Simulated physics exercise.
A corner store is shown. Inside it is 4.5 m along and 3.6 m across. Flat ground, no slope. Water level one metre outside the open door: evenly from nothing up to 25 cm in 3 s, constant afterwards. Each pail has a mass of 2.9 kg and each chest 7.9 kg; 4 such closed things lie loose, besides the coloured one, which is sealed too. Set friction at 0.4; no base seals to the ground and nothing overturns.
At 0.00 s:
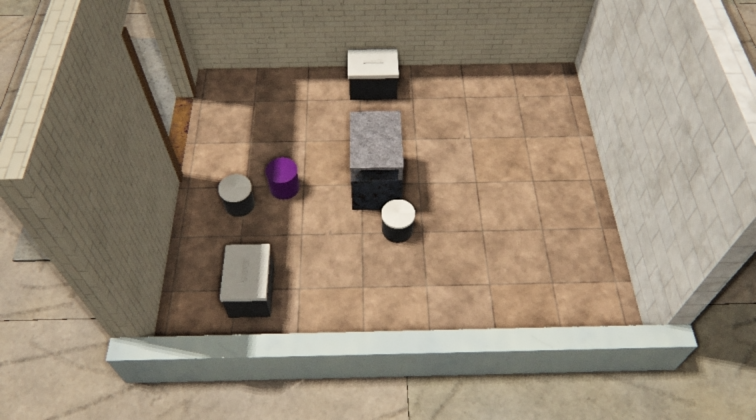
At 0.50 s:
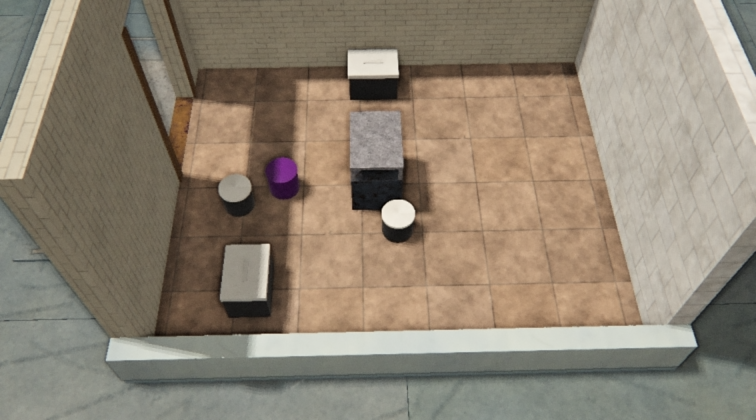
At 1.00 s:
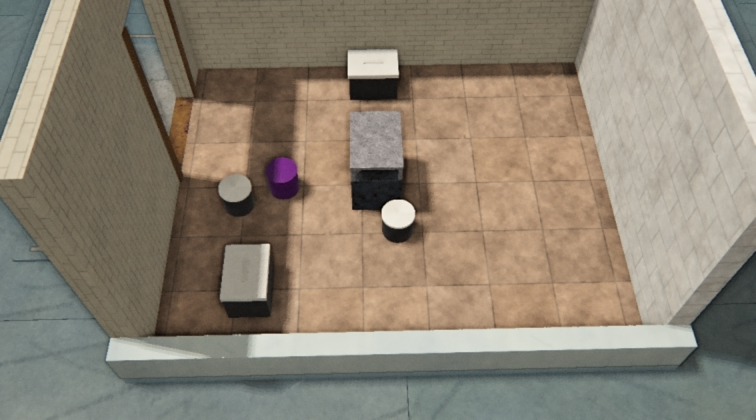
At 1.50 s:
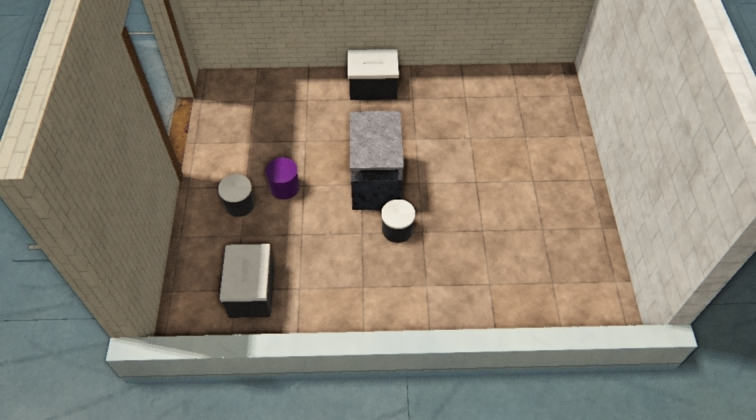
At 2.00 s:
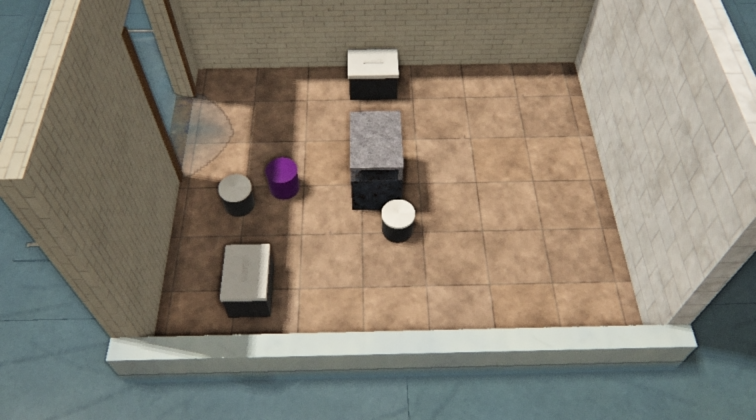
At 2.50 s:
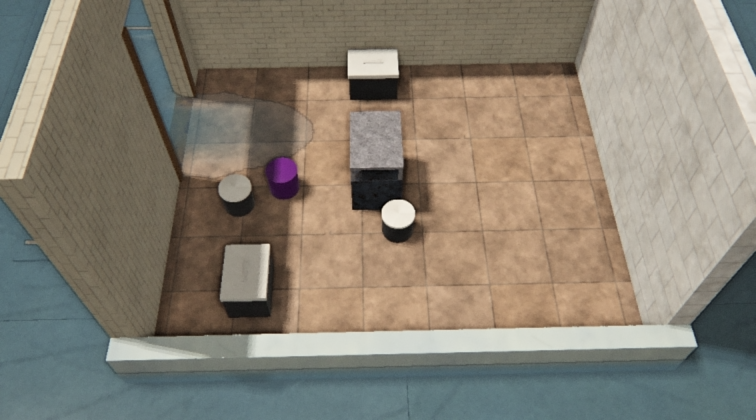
In this clip, water spreads over the ground outside a tiled room holding a purple pail and several other objects, then a shallow sheet creeps in through the open doorway at left, while the objects stay still.
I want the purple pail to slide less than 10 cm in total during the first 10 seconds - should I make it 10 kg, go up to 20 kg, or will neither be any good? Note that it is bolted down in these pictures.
Go up to 20 kg; the lighter one falls short.
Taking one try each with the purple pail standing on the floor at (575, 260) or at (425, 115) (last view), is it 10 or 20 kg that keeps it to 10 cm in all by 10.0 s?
Taking the two spots in turn, only the heavier keeps it, then only the heavier keeps it.
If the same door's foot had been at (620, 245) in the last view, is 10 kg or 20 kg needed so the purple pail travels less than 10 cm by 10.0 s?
The light one suffices.
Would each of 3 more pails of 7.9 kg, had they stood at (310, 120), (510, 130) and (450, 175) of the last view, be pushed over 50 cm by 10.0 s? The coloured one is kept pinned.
Listed in order, they go over the bar, over the bar, beneath the bar.
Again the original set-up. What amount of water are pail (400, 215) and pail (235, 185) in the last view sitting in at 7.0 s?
Close to 0 and 2 centimetres.
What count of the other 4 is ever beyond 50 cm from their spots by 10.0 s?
By my tally, 4.
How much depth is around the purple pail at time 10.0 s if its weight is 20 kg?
Close to 8 cm deep.
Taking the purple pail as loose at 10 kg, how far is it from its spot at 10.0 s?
About 100 cm.
After 3.5 s the purple pail would be 5 cm from its start with 10 kg and 0 cm from its start with 20 kg; 6 cm of water round it then.
After 4.5 s the purple pail would be 44 cm from its start with 10 kg and 0 cm from its start with 20 kg; 7 cm of water round it then.
After 7.0 s the purple pail would be 107 cm from its start with 10 kg and 0 cm from its start with 20 kg; 8 cm of water round it then.
After 10.0 s the purple pail would be 107 cm from its start with 10 kg and 0 cm from its start with 20 kg; 8 cm of water round it then.
